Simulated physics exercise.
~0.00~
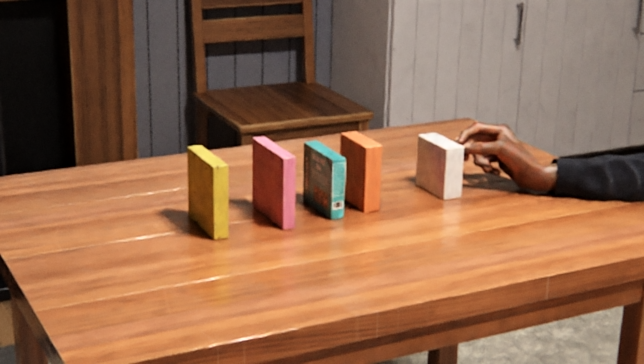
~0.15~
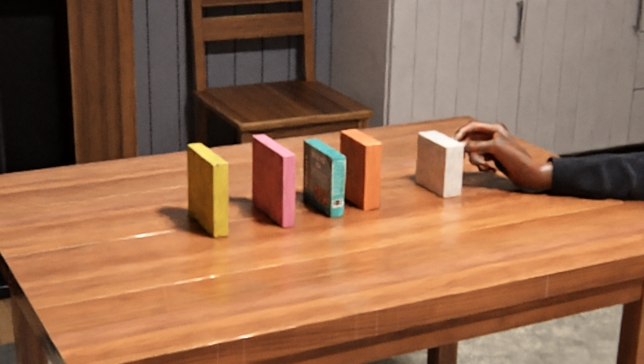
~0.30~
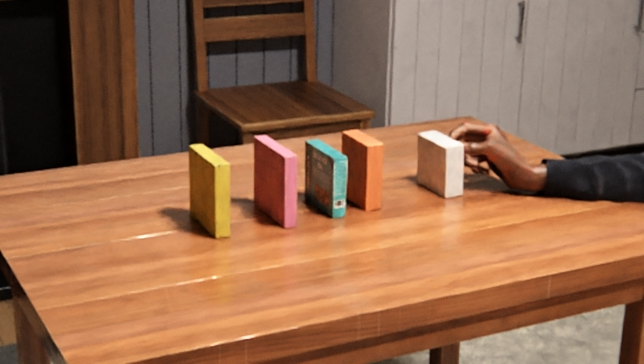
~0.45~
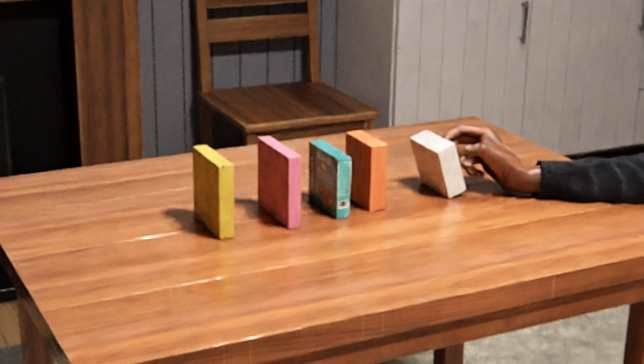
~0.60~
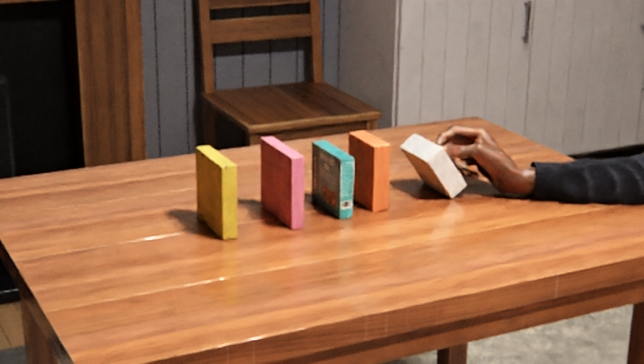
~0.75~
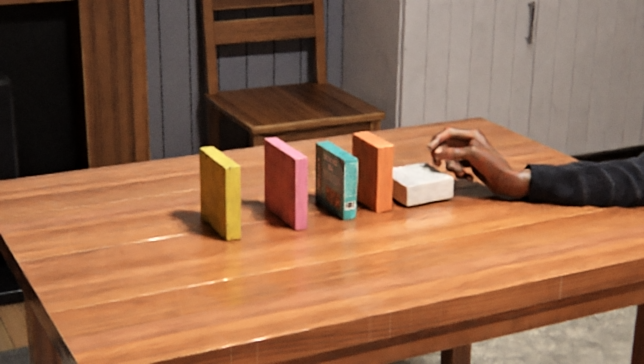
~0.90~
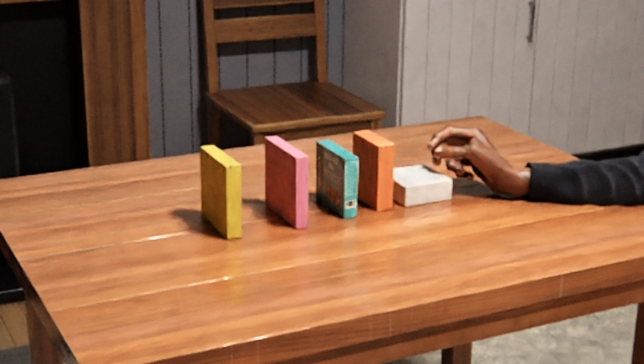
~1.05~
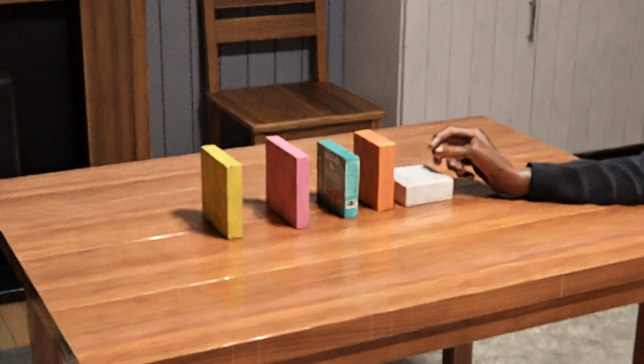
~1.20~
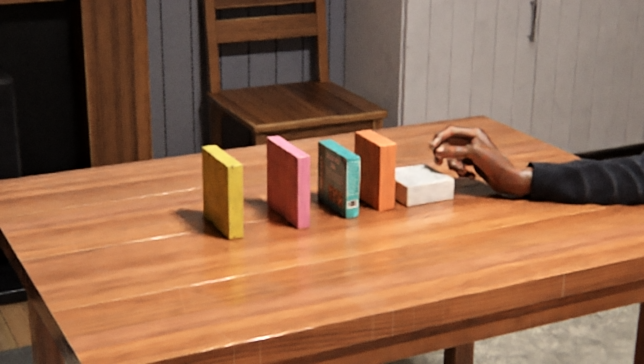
On a wooden table, a hand tips an upright white block to the left until it falls flat beside the orange block, and the orange, turquoise, pink and yellow blocks all remain standing as the hand hovers over the fallen one.
